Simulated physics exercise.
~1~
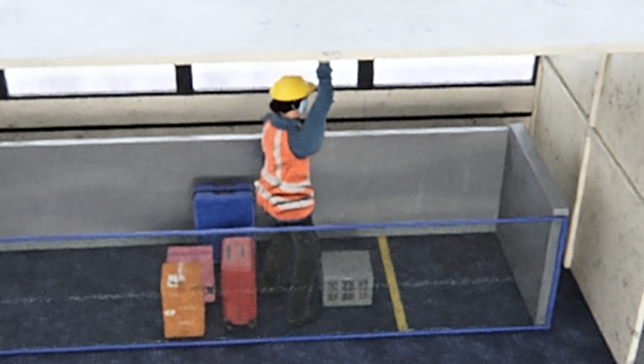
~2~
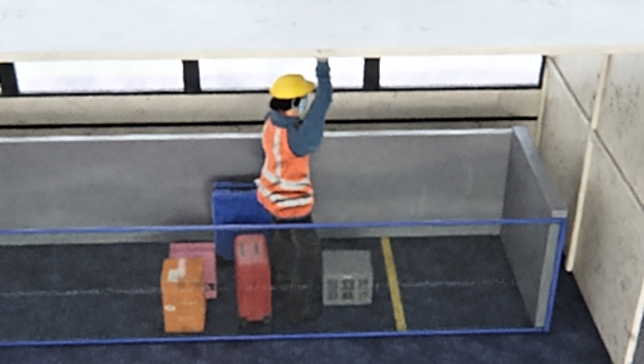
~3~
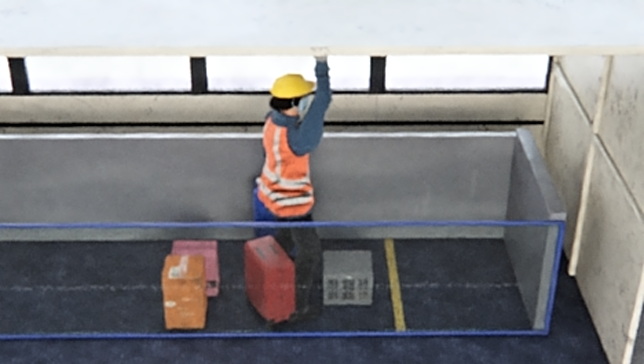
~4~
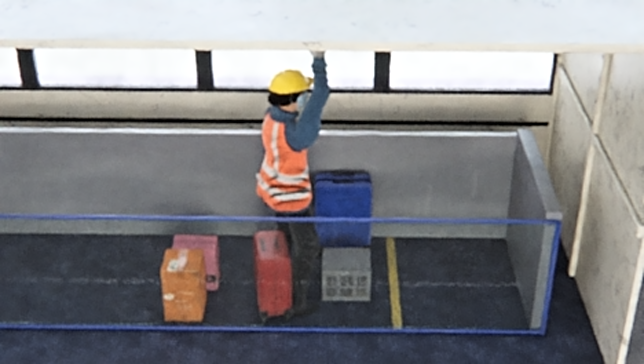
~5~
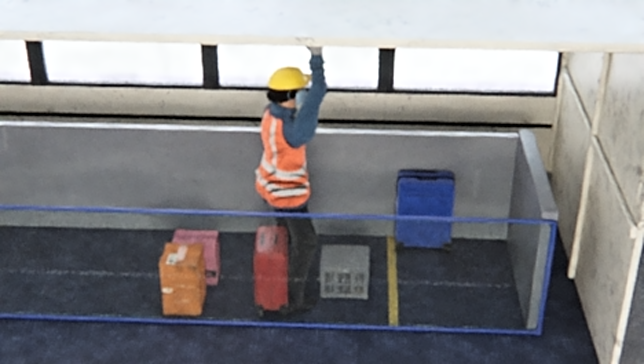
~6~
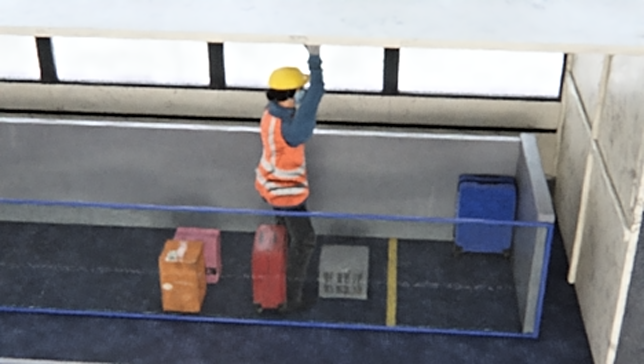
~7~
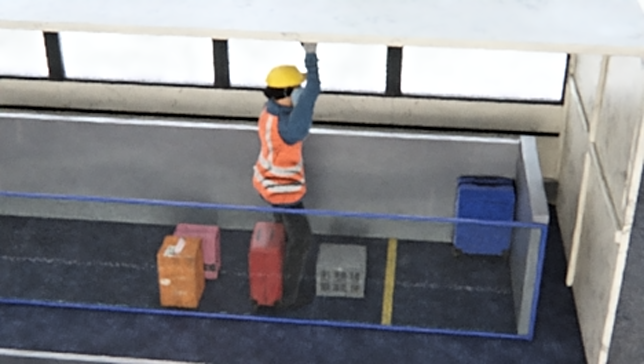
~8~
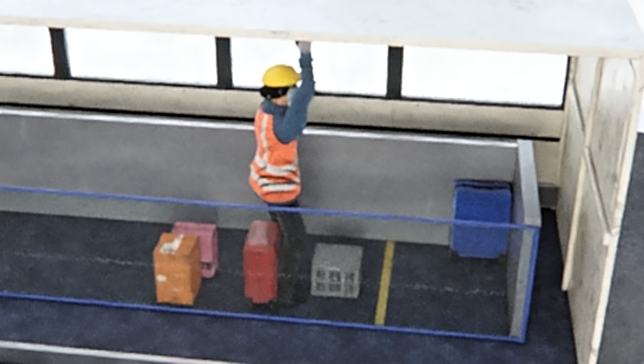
A big blue wheeled case rolled right behind a worker in a yellow helmet, crossed the yellow line and ended up near the end wall, while the small red case shifted slightly right and stayed short of the line, like the other luggage.
